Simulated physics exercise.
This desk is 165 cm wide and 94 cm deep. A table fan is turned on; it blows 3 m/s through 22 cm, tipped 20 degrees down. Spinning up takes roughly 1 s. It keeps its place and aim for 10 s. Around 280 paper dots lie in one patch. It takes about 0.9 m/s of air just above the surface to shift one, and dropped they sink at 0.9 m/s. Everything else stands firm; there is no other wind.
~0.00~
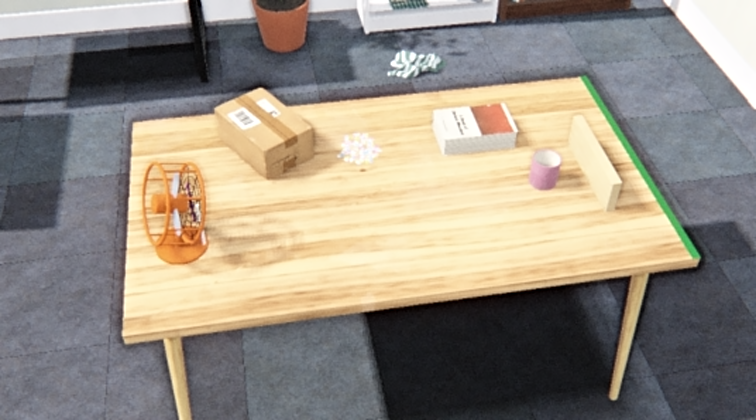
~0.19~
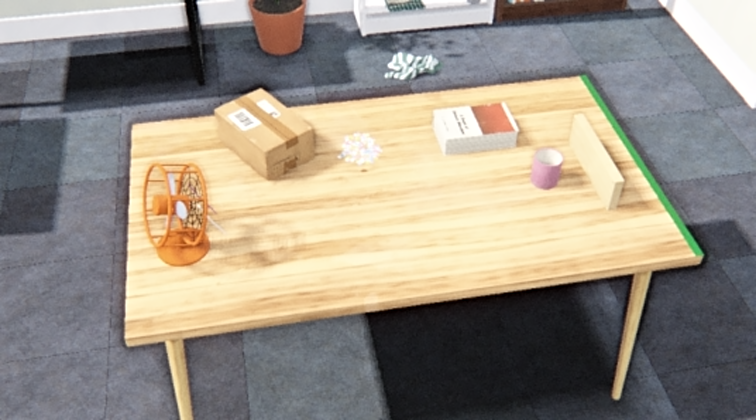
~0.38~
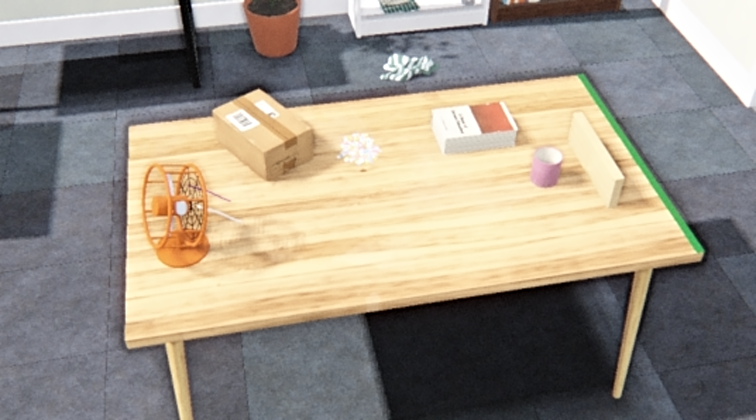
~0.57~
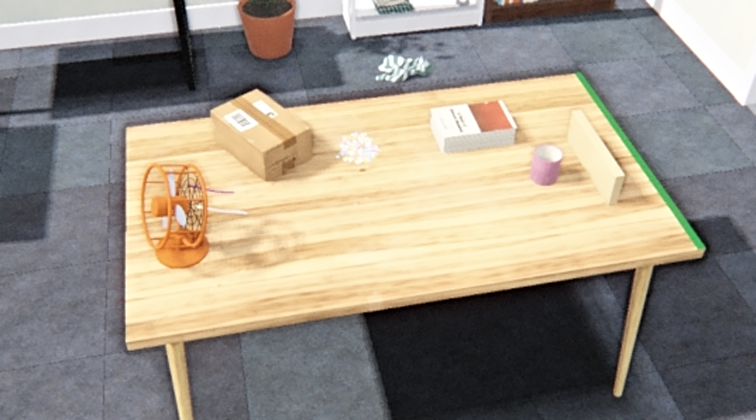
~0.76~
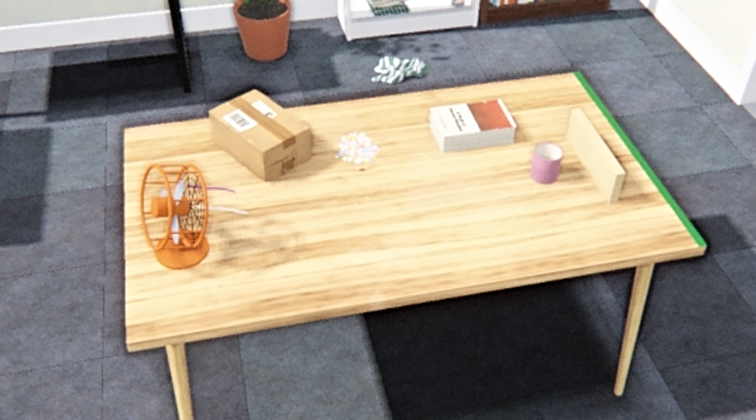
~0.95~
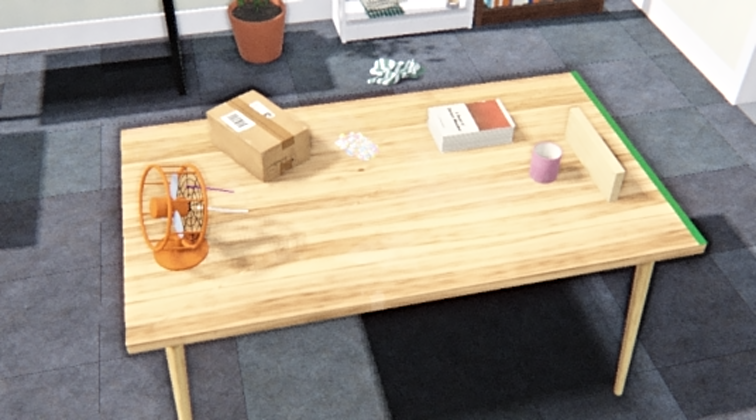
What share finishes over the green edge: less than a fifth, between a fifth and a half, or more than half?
By then under a fifth are over the green edge.
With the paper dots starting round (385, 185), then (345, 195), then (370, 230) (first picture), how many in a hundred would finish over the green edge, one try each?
In that order: 70 %, 70 %, 70 %.
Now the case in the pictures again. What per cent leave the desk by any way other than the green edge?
About 60 %.
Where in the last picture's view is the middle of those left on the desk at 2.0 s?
Around (353, 111).
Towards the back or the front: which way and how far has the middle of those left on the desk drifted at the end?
To the back, by about 20 cm.
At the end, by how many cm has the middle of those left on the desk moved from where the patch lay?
About 20 cm.
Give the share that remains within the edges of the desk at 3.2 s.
Near 40 %.
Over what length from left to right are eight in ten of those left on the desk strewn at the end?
About 20 cm.
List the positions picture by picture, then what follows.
The middle of the paper dots is near (363, 149), none has stirred yet and the mouth of the table fan is at (173, 204), in the first frame.
The middle of the paper dots is near (363, 149), none has stirred yet and the green edge is centred on (637, 155), in the second frame.
The middle of the paper dots is near (362, 149), none has stirred yet, the top of a box is at (261, 119) and the top of a book is at (475, 120), in the third frame.
The middle of the paper dots is near (361, 149) and none has stirred yet, in the fourth frame.
The middle of the paper dots is near (360, 149) and none has stirred yet, in the fifth frame.
The middle of the paper dots is near (361, 145), the farthest in sight from the table fan is at (364, 135) and about 30 % have left their places, in the sixth frame.
After 2.0 s, 0 % are over the green edge; the middle of those still in play is near (353, 111); 88 % have settled or left.
After 3.2 s, 0 % are over the green edge; the middle of those still in play is near (353, 111); 92 % have settled or left.
After 5.5 s, 0 % are over the green edge; the middle of those still in play is near (353, 111); 92 % have settled or left.
After 10.0 s, at the end, 0 % are over the green edge; the middle of those still in play is near (351, 113).
